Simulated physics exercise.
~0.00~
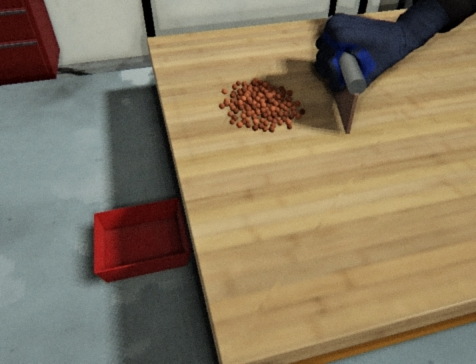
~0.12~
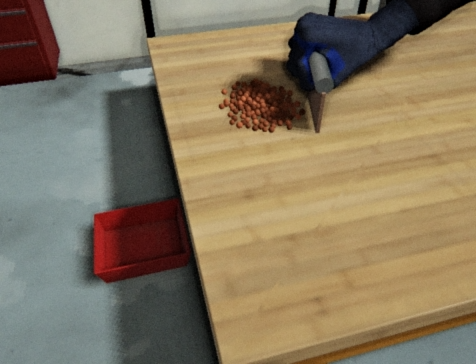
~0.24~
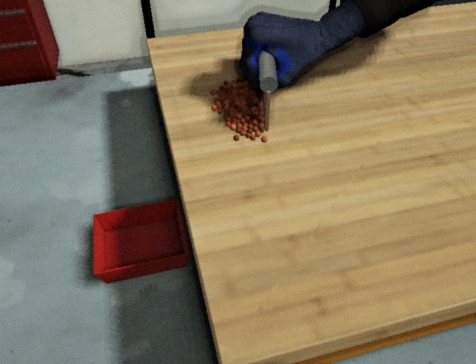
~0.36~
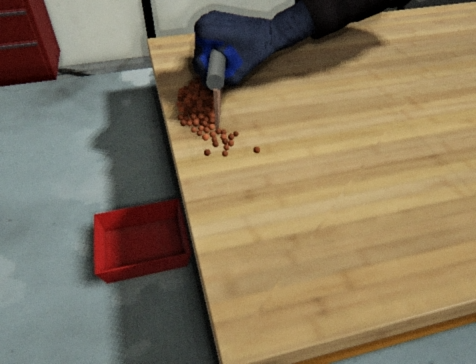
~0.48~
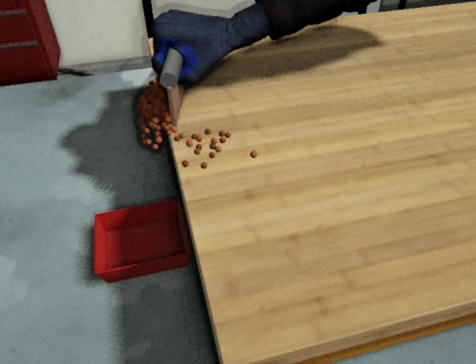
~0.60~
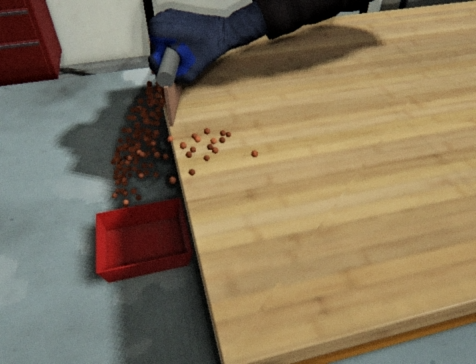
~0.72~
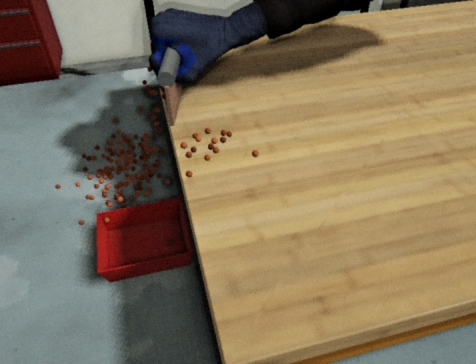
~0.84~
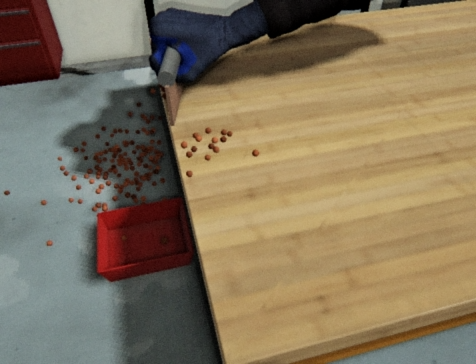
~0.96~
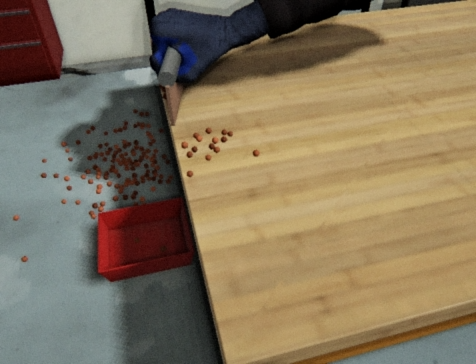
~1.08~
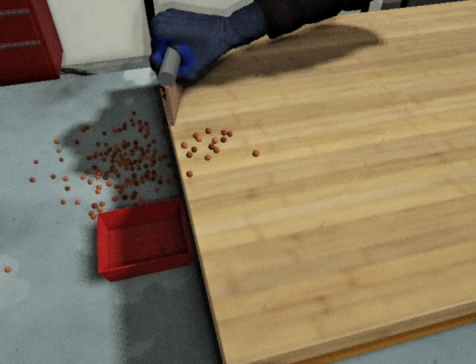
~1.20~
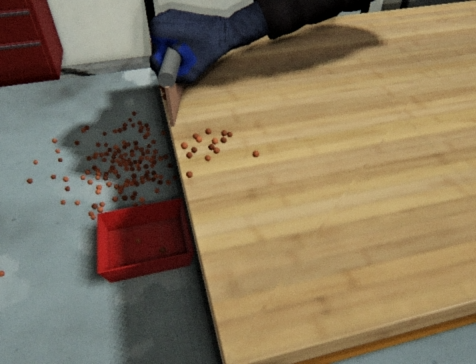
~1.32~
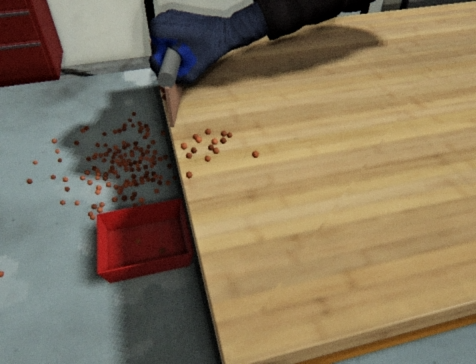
A heap of small reddish-brown pellets was pushed left across a wooden tabletop by a dark-gloved hand holding a scraper, then most spilled over the edge and scattered on the floor beyond the red tin, leaving a few on the table.
